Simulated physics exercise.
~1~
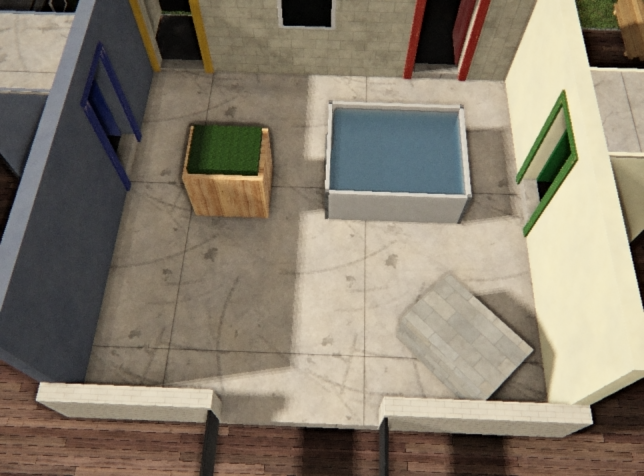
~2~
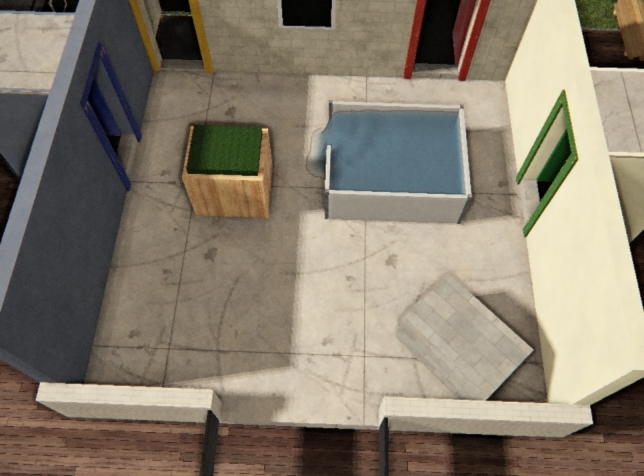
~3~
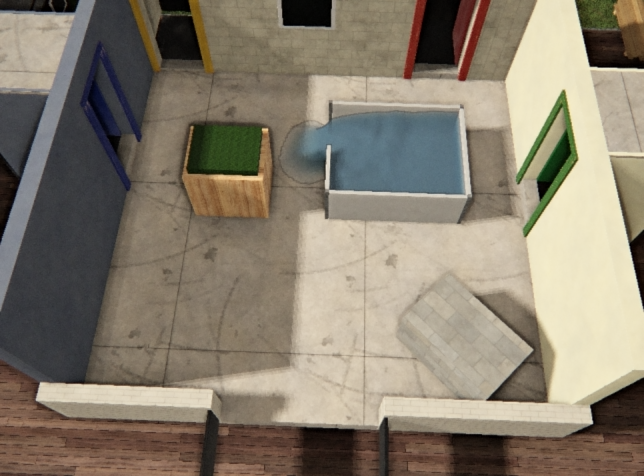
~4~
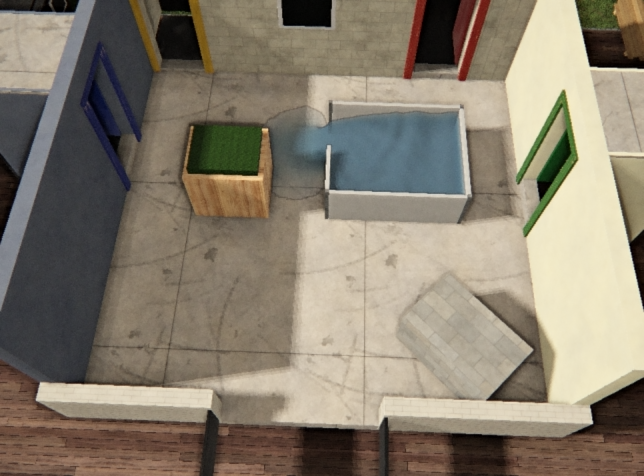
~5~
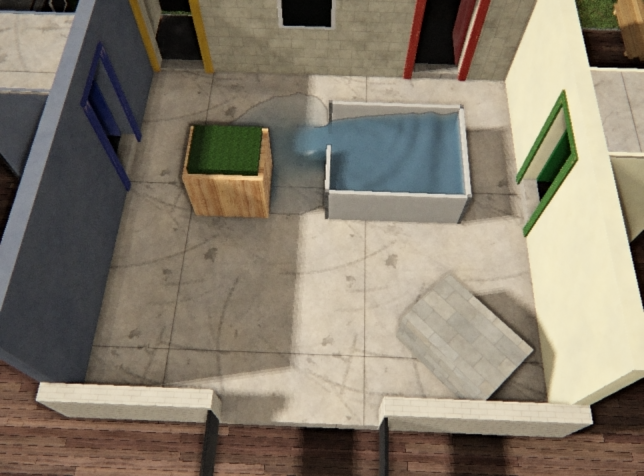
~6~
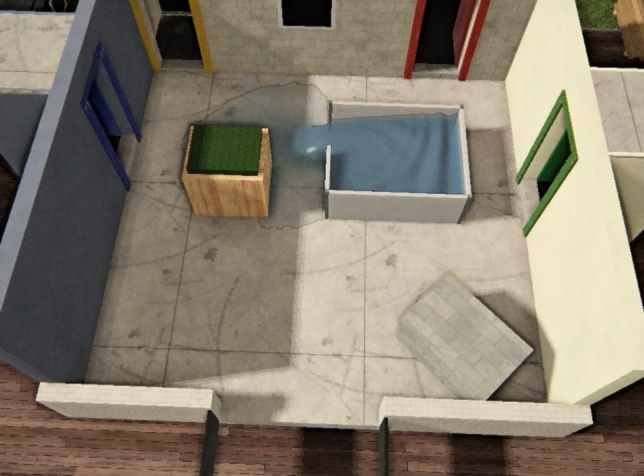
Water pouring from the open left side of a white-walled tank, spreading across paved floor around a grass-topped wooden box.
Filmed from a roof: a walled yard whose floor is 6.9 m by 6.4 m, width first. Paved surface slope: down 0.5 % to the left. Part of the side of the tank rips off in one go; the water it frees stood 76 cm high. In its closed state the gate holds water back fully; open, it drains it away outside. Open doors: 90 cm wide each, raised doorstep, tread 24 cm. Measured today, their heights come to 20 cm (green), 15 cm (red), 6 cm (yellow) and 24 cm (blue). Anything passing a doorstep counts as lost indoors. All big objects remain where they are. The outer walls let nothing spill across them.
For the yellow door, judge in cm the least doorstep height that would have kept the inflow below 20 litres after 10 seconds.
A doorstep of about 31 cm.
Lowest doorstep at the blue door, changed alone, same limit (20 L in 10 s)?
At blue, about 28 cm.
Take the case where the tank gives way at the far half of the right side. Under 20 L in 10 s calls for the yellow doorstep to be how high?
About 13.5 cm.
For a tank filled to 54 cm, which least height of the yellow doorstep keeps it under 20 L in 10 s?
A step of about 20 cm does it.
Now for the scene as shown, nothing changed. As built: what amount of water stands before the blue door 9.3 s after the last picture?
It stands about 10.5 centimetres deep.
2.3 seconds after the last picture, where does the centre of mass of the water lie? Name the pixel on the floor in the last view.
I'd say around (303, 162).
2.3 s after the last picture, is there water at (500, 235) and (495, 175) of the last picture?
Note: Point one not yet reached; point two not yet reached.
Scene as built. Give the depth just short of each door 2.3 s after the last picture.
Lab note, depth in cm: Green 0; red 0; yellow 26; blue 27.
Then, 0.7 s after the last picture water covers 25 % of the floor, deepest (44 cm) near (325, 146); 11 cm at the yellow door, 0 litres in over its 6 cm doorstep.
Then, 2.3 s after the last picture water covers 45 % of the floor, deepest (34 cm) near (138, 148); 26 cm at the yellow door, 150 litres in over its 6 cm doorstep.
Then, 9.3 s after the last picture water covers 85 % of the floor, deepest (14 cm) near (154, 73); 11 cm at the yellow door, 456 litres in over its 6 cm doorstep.
At the yellow door as built, the water peaked near 28 cm, 2.1 s after the last picture.
Run again over the same 10 s with other heights there, 40 litres in over 25.5 cm, 10 litres over 34.5 cm. The limit of 20 litres is kept from about 31 cm up.
